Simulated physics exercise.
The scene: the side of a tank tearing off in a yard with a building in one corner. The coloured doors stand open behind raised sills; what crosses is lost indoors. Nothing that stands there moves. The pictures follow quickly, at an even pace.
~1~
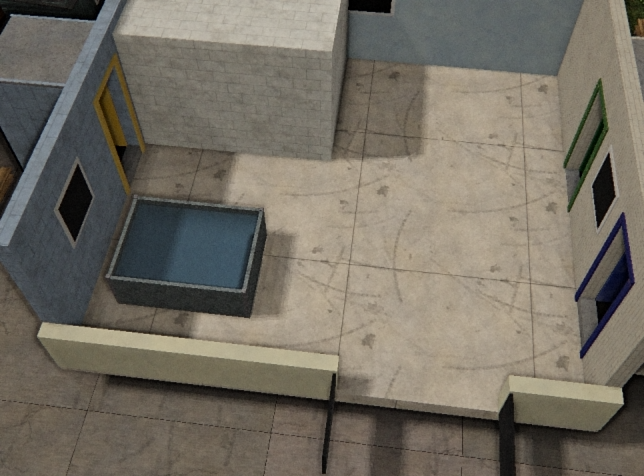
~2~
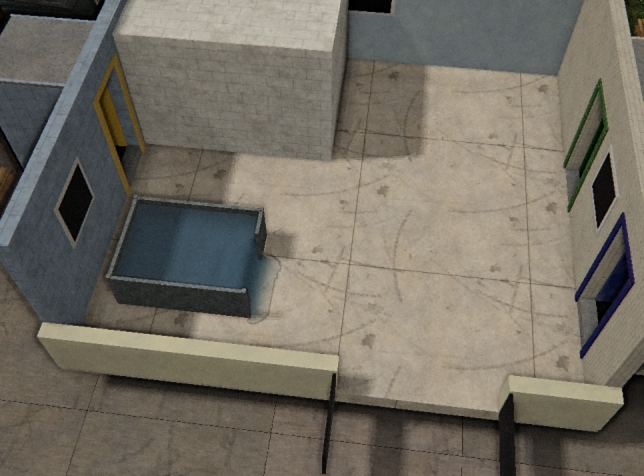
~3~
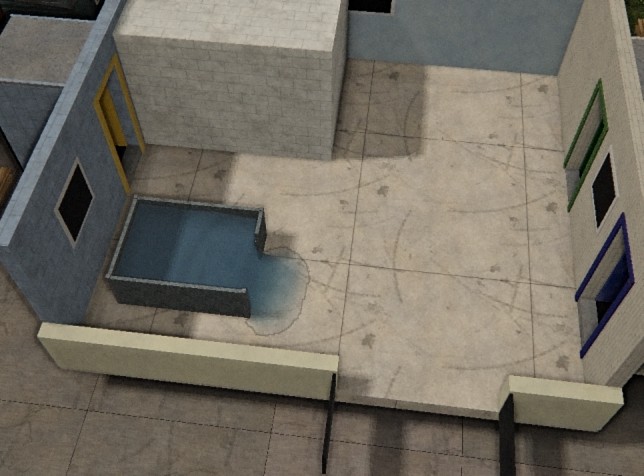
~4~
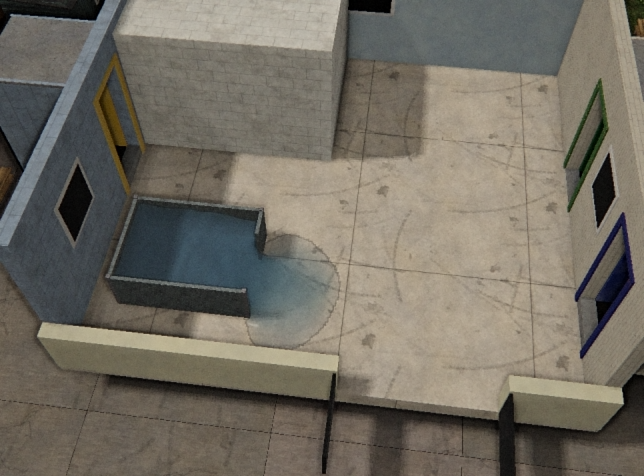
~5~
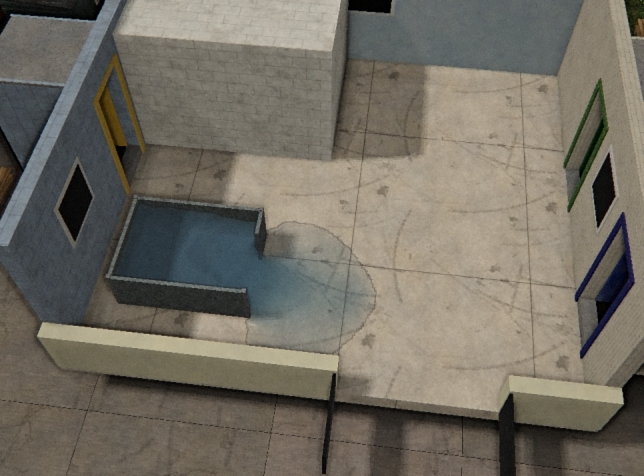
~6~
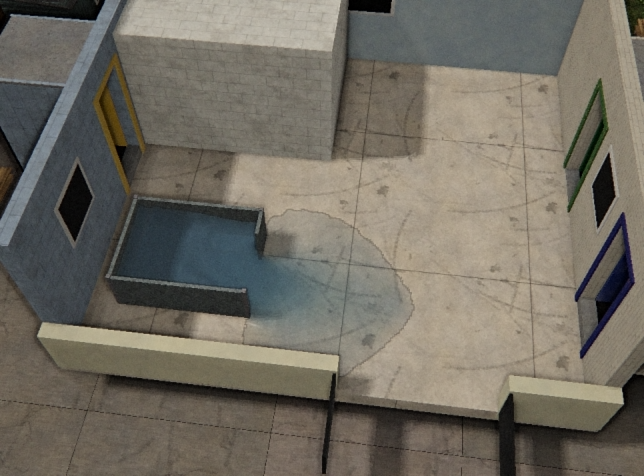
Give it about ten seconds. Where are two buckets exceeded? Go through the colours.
The yellow door stays under that; the blue door stays under that; the green door takes more than that.
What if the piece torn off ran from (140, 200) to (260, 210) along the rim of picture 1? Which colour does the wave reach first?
First comes the door marked yellow.
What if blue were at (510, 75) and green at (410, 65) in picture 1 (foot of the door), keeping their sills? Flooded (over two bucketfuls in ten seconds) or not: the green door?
Then: The green door takes less.
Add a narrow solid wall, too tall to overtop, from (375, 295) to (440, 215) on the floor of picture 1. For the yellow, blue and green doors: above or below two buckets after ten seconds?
Then: Yellow stays under; blue lets less in; green keeps below it.
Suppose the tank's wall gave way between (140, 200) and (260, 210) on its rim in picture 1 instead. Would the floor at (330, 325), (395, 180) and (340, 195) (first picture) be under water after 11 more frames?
As listed: Not flooded, flooded, awash.
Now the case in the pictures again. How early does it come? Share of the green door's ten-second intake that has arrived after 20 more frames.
Roughly 20 per cent.
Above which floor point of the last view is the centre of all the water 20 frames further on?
Close to (361, 286).
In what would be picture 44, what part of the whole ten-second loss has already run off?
Some 70 per cent.
A moment on, water covers 30 % of the floor; the yellow door not reached, the blue door not reached, the green door not reached.
Next, water covers 40 % of the floor; the yellow door not reached, the blue door wet at the sill, nothing in, the green door not reached.
Then, water covers 50 % of the floor; the yellow door not reached, the blue door under two buckets in, the green door under two buckets in.
Later, water covers 55 % of the floor; the yellow door not reached, the blue door under two buckets in, the green door over two buckets in.
In the end, water covers 75 % of the floor; the yellow door not reached, the blue door under two buckets in, the green door over two buckets in.
